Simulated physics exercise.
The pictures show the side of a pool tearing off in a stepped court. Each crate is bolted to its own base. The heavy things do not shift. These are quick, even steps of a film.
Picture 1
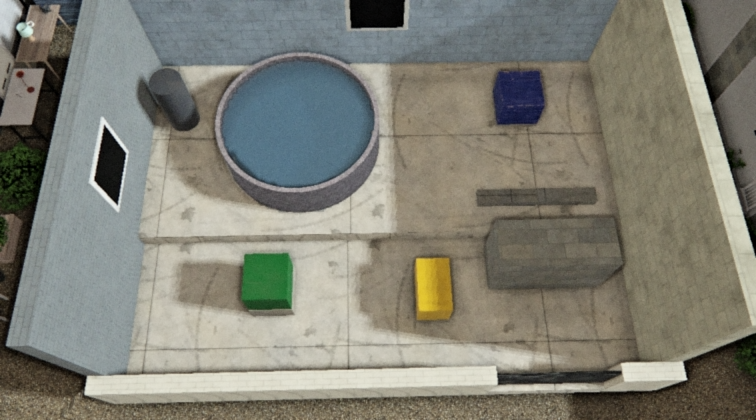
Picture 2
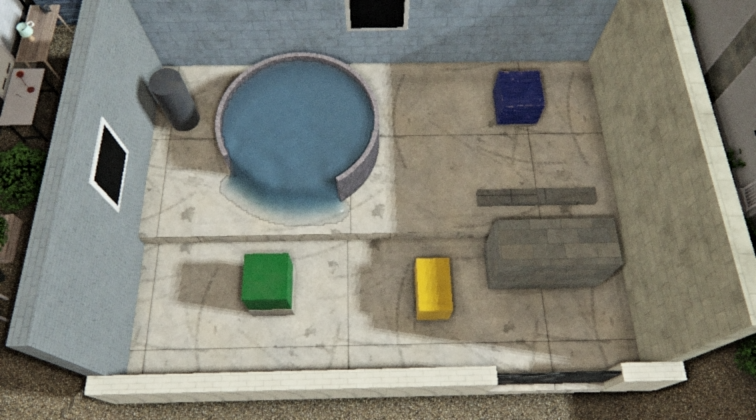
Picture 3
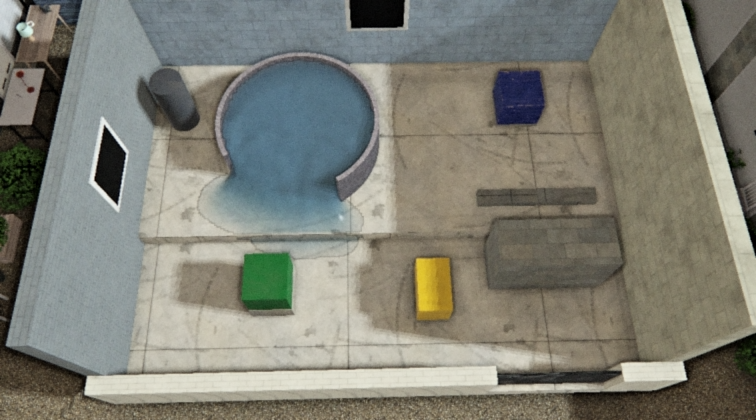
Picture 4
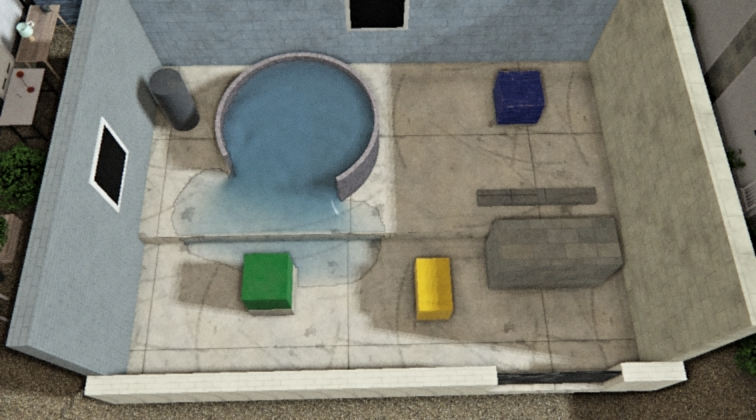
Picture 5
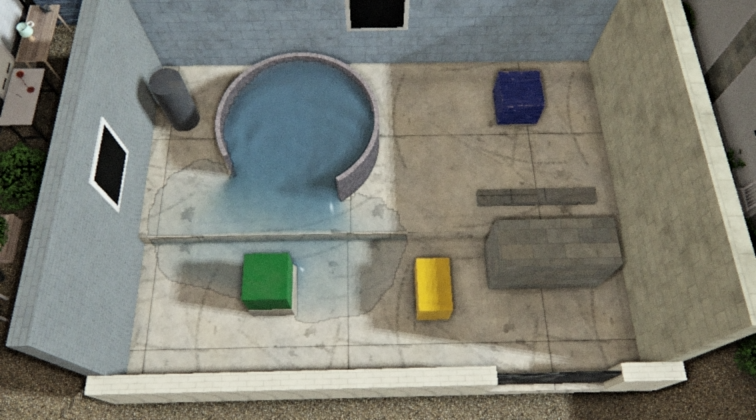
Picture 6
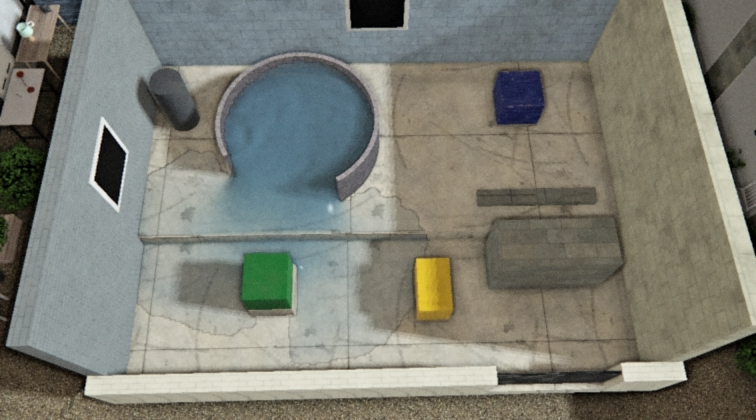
A round pool in a walled yard lost the front part of its side, and water poured out through the gap, ran down over the low step, and spread around the green block.
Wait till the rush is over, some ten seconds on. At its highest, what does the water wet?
In the end: The green crate is wetted; the blue crate escapes dry; the yellow crate is wetted.
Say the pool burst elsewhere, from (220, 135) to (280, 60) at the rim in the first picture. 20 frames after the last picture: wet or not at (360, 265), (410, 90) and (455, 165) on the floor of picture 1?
In turn: Awash, awash, not flooded.
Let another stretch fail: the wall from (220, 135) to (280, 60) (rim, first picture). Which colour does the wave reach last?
Last comes the yellow-painted one.
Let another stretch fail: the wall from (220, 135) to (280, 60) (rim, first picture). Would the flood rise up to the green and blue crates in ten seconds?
My reading: The green crate remains dry; the blue crate is topped.
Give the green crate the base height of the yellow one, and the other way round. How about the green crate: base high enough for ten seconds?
One by one: The green crate is soaked.
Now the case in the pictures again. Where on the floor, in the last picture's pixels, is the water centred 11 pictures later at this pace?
Near (282, 242).
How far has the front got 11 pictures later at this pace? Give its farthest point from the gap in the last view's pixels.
Roughly at (559, 372).
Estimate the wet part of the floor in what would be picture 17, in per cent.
Close to 40 %.
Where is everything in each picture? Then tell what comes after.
The first picture shows still water in the pool at (298, 121).
In the second picture, water pours out at (279, 201) and has run to (345, 211).
In the third picture, water pours out at (280, 202) and has run to (356, 225).
In the fourth picture, the front is at (361, 271), out from the gap at (280, 203).
In the fifth picture, water pours out at (280, 203) and has run to (366, 305).
In the sixth picture, water pours out at (280, 203) and has run to (139, 294).
A moment on, water covers 35 % of the floor; the green crate water round its plinth, the blue crate not reached, the yellow crate water round its plinth.
Next, water covers 40 % of the floor; the green crate water round its plinth, the blue crate not reached, the yellow crate water round its plinth.
Then, water covers 50 % of the floor; the green crate water round its plinth, the blue crate not reached, the yellow crate water round its plinth.
Later, water covers 55 % of the floor; the green crate water round its plinth, the blue crate not reached, the yellow crate water round its plinth.
In the end, water covers 50 % of the floor; the green crate was topped, the blue crate stayed above the water, the yellow crate was topped.
